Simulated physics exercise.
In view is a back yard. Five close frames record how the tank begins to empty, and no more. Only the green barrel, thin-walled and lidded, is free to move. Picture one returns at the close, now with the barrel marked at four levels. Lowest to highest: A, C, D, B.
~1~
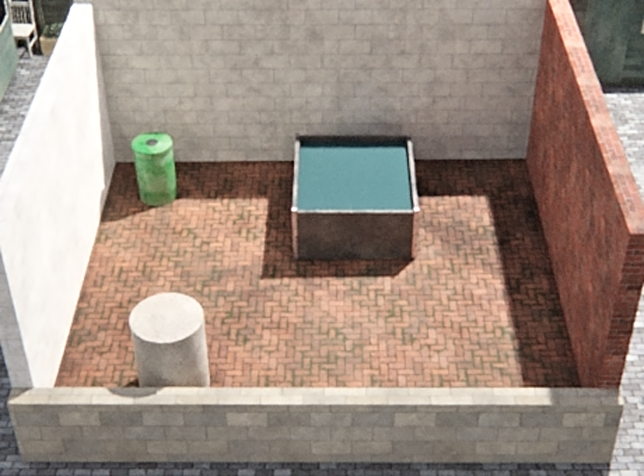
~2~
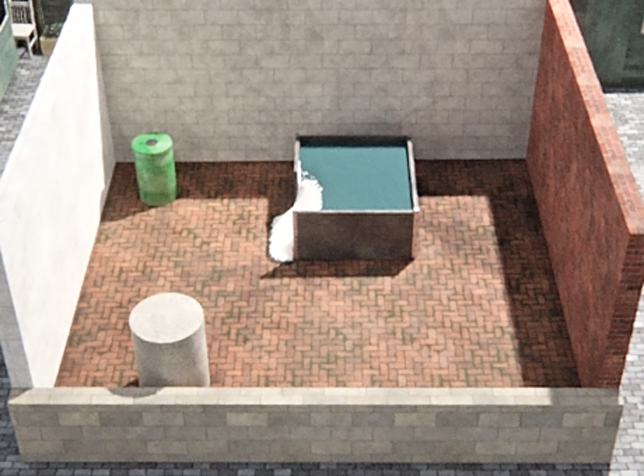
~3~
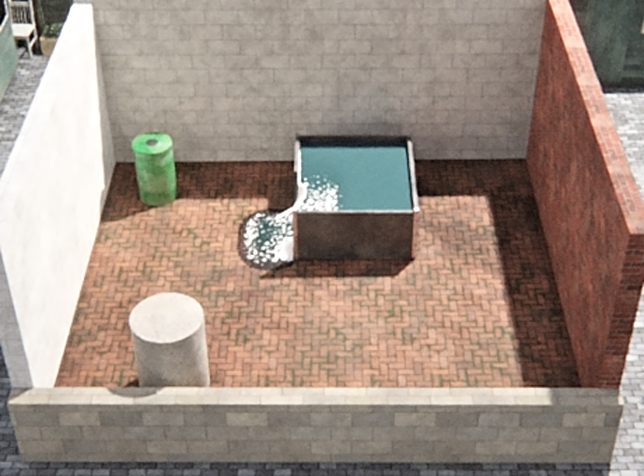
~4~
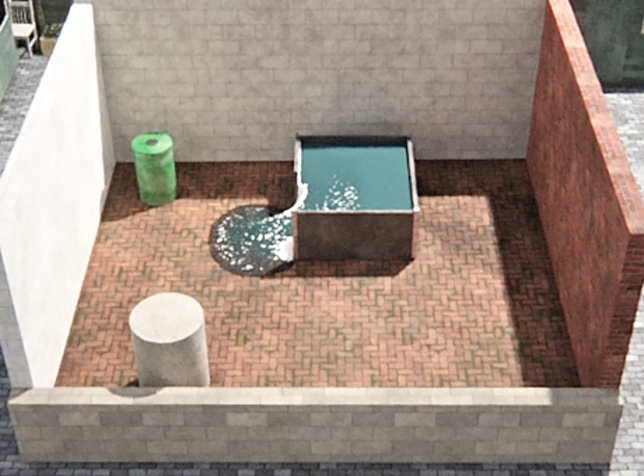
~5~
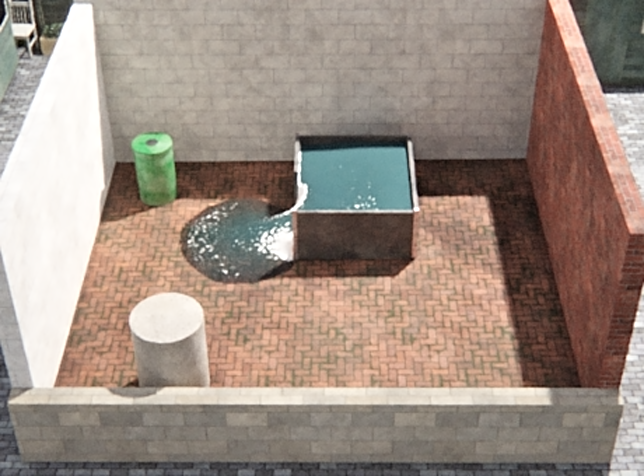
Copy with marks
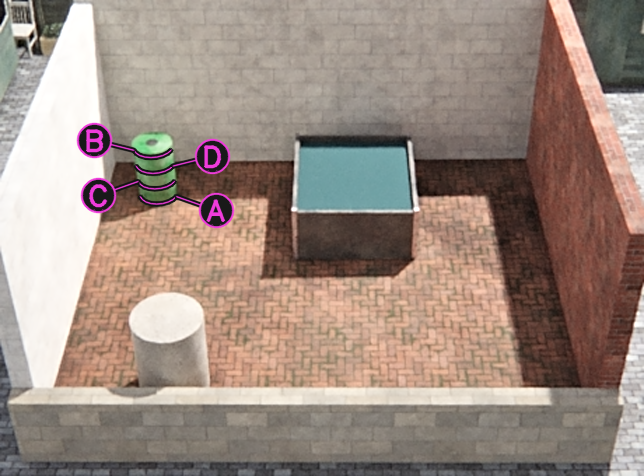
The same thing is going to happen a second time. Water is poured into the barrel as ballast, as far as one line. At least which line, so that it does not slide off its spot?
Level C.
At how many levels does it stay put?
Three.
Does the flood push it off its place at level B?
No, not at all.
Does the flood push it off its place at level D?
No, that is safe.
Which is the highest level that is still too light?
Level A.
On the marked copy, A at (156, 204); B at (150, 157); C at (154, 188); D at (152, 173); from the bottom up A, C, D, B.
For level A, it is pushed about 3 times its own width away.
For level B, it does not move.
For level C, it does not move.
For level D, it does not move.
